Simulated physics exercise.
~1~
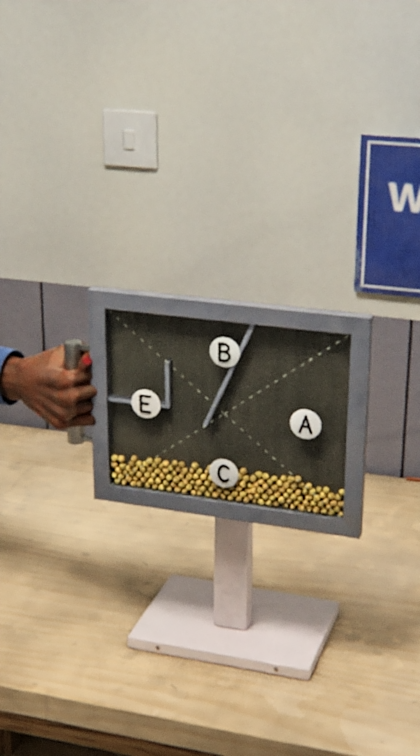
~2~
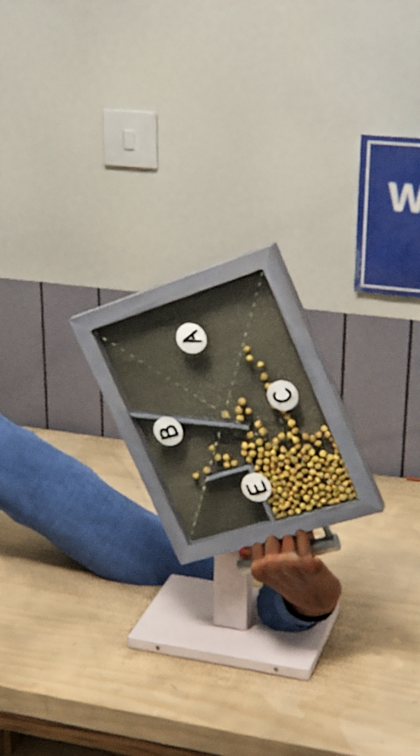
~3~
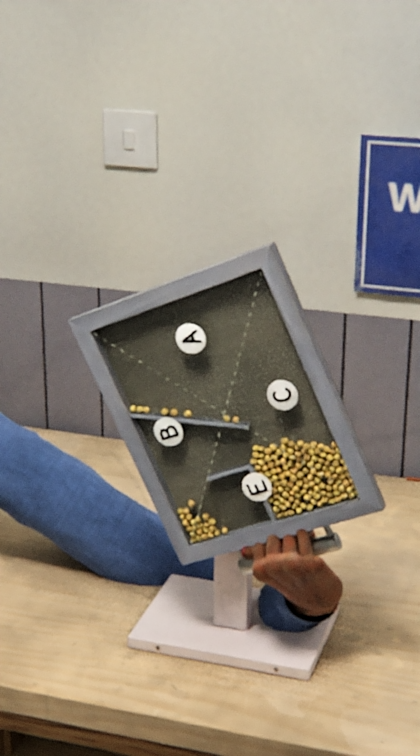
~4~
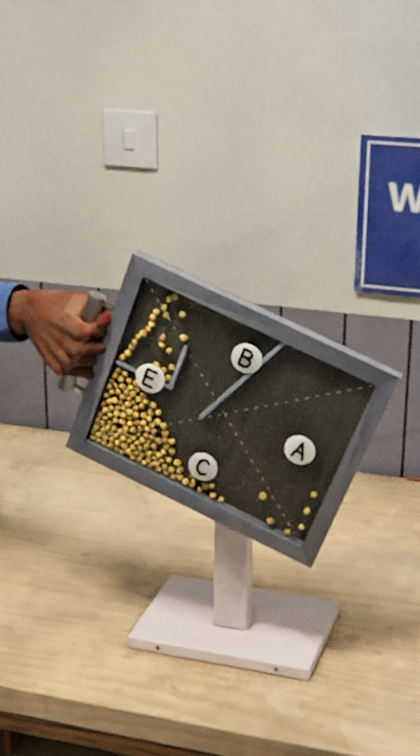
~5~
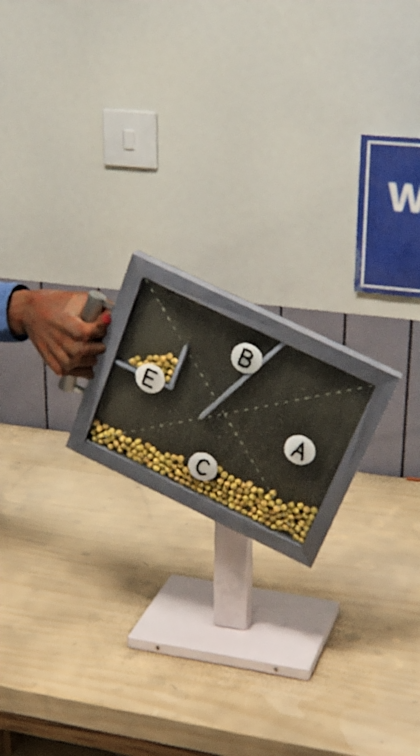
On a wooden table against a pale wall, a hand holds the grey handle of a flat, framed case on a stand, with small golden beads lying along its bottom beneath lettered discs. The hand swings the case anticlockwise past upright, and the beads tumble toward the lower right corner. They settle mostly beside E, with a few resting on the bar by B and a small cluster in the lowest left corner. The case then swings back clockwise past level, sending beads spilling down from the left. Finally it stays tilted down to the right, most beads lying along the bottom edge and a small heap caught on the ledge at E.
